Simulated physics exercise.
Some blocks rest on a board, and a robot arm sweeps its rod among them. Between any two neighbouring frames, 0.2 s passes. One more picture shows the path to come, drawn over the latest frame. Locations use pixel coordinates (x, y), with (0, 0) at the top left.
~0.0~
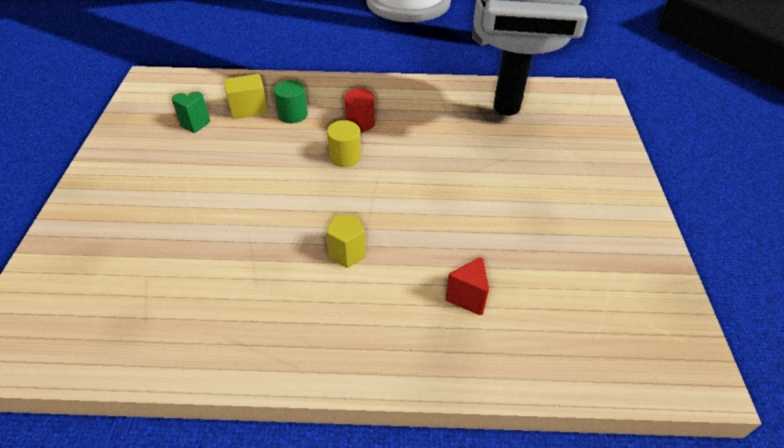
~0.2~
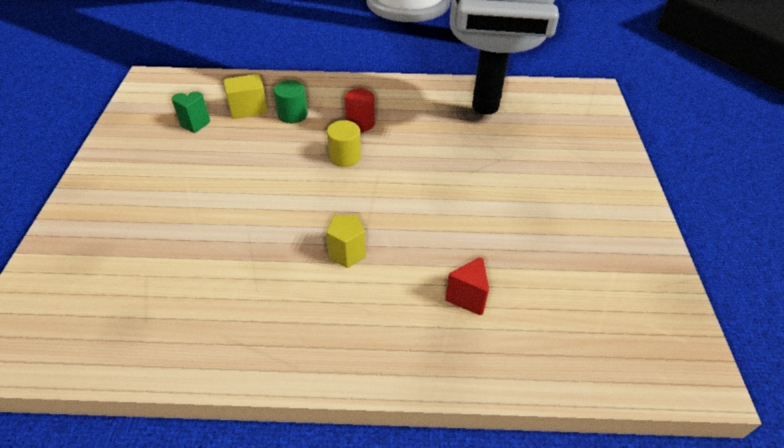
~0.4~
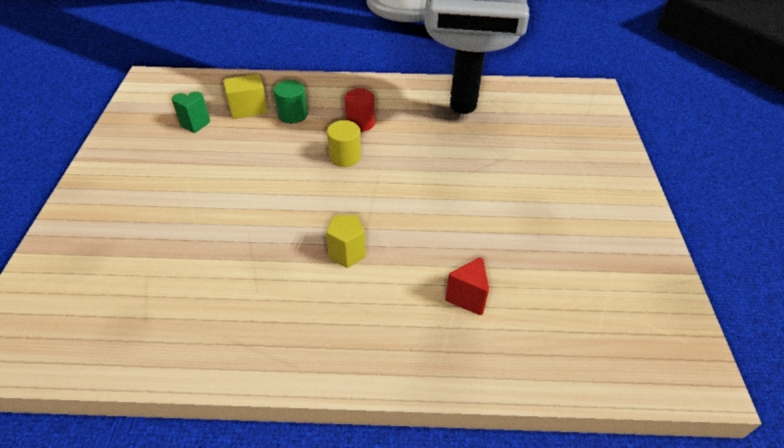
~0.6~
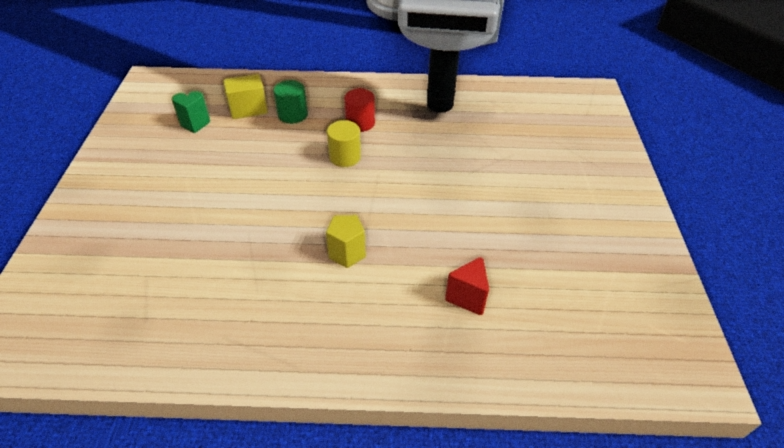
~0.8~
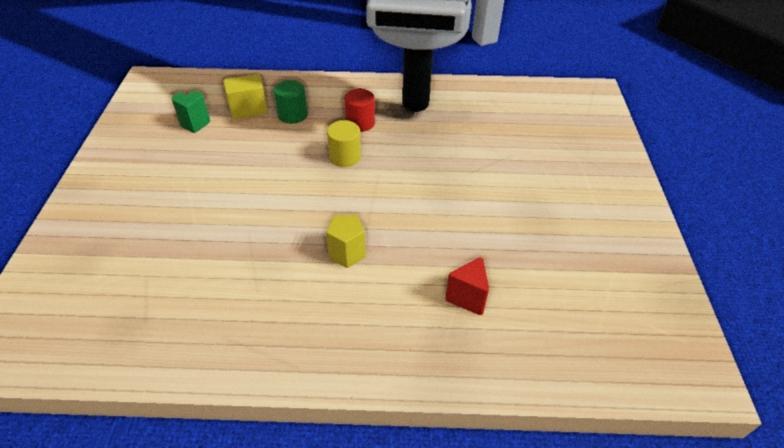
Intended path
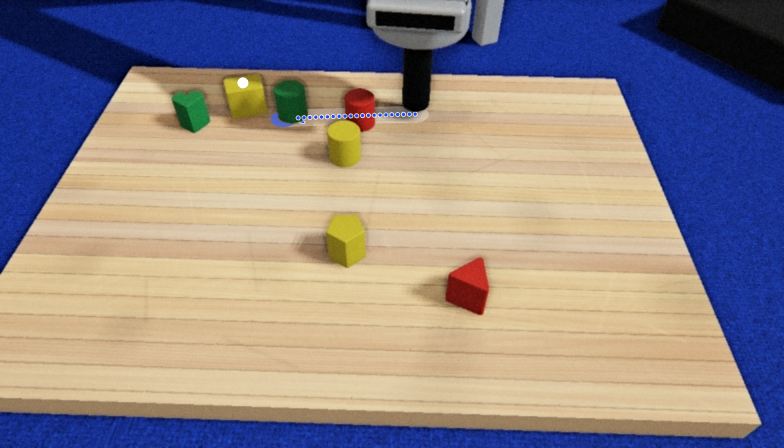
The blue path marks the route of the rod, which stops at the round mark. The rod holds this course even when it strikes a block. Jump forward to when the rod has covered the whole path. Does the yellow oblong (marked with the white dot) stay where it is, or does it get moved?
It ends up somewhere else.
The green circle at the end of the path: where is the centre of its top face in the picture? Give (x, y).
It should be at about (252, 87).
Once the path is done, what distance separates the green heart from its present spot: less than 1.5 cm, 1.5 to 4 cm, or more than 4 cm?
The green heart moves under 1.5 cm.
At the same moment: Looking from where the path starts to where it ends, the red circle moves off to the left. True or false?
It is true.
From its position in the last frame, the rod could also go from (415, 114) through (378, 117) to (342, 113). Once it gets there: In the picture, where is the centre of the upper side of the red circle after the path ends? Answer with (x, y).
It is going to be at (324, 102).
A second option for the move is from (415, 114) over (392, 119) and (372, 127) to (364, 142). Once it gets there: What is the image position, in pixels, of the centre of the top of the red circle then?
At roughly (339, 101).
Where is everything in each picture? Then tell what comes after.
The first frame shows rod tip at (507, 108); block tops, green heart at (187, 97); yellow oblong at (243, 83); green circle at (289, 88); yellow circle at (343, 130); red circle at (359, 96).
The second frame shows rod at (485, 108); blocks unchanged.
The third frame shows rod at (463, 107); blocks unchanged.
The fourth frame shows rod at (440, 106); blocks unchanged.
The fifth frame shows rod at (416, 105); green heart at (187, 97); yellow oblong at (243, 83); green circle at (289, 88); yellow circle at (343, 130); red circle at (359, 96).
Path on the board, in a line from (415, 114) to (285, 118); the dot is on the yellow oblong.
On the path given first. One third of the way, rod at (372, 106); red circle at (347, 99).
Two thirds of the way, rod at (327, 107); red circle at (318, 108).
At the end, rod at (283, 109); green heart in place; yellow oblong at (221, 79); green circle at (252, 87); yellow circle in place; red circle at (316, 108).
